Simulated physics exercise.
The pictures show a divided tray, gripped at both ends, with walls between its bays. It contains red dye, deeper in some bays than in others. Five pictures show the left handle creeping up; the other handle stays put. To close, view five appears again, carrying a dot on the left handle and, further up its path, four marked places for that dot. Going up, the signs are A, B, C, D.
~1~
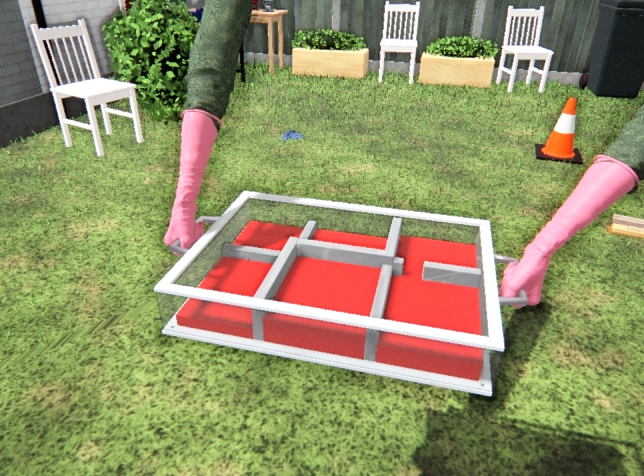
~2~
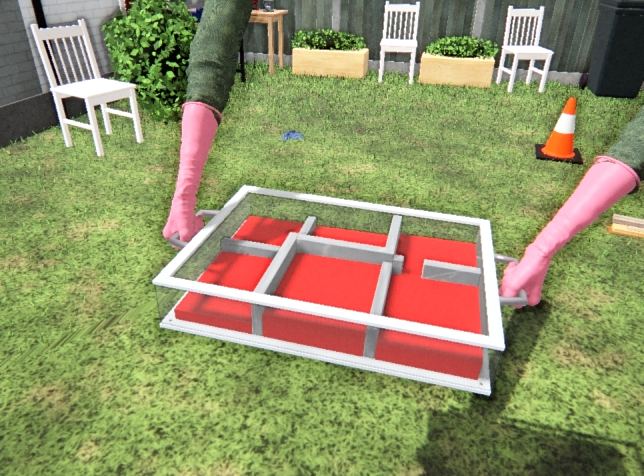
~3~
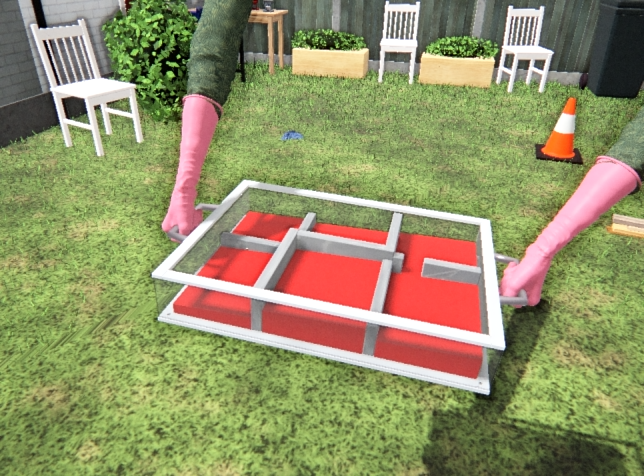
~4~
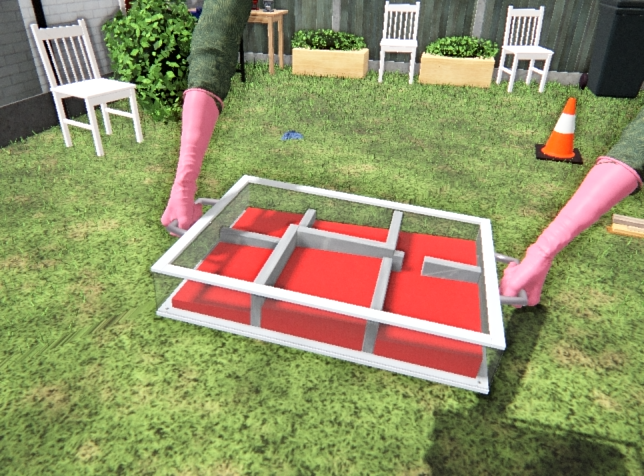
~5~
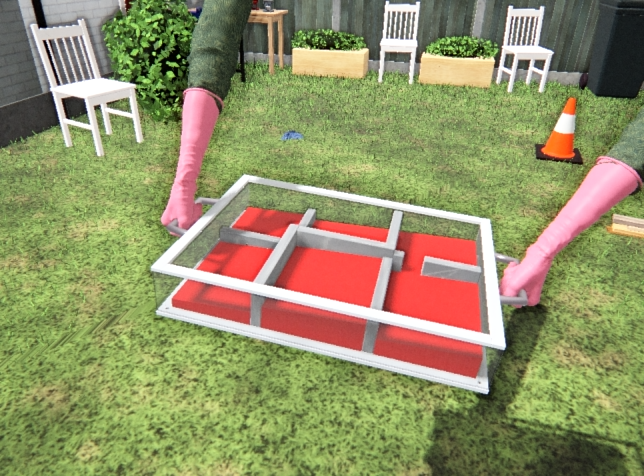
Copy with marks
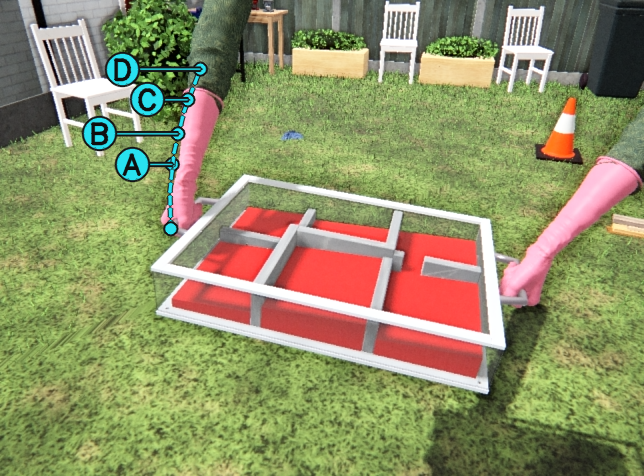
On a grassy back garden lawn with white chairs and a traffic cone, two pink-gloved hands grip a clear-sided, divided tray of red liquid by its end handles. The left hand slowly raises its end a little, tilting the tray slightly down to the right, and then both hands stay almost still.
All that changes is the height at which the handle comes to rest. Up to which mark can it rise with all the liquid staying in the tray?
Take B.
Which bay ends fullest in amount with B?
It is the front right one.
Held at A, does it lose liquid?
No, not at all.
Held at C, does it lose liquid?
Yes.
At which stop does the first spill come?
Stop C.
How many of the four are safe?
Two of them.
In cyan, A at (172, 164); B at (177, 133); C at (187, 99); D at (200, 69).
For stop A, nothing spills; the front right bay holds the most.
For stop B, nothing spills; the front right bay holds the most.
For stop C, about 6 % goes over the rim.
For stop D, about 22 % goes over the rim.
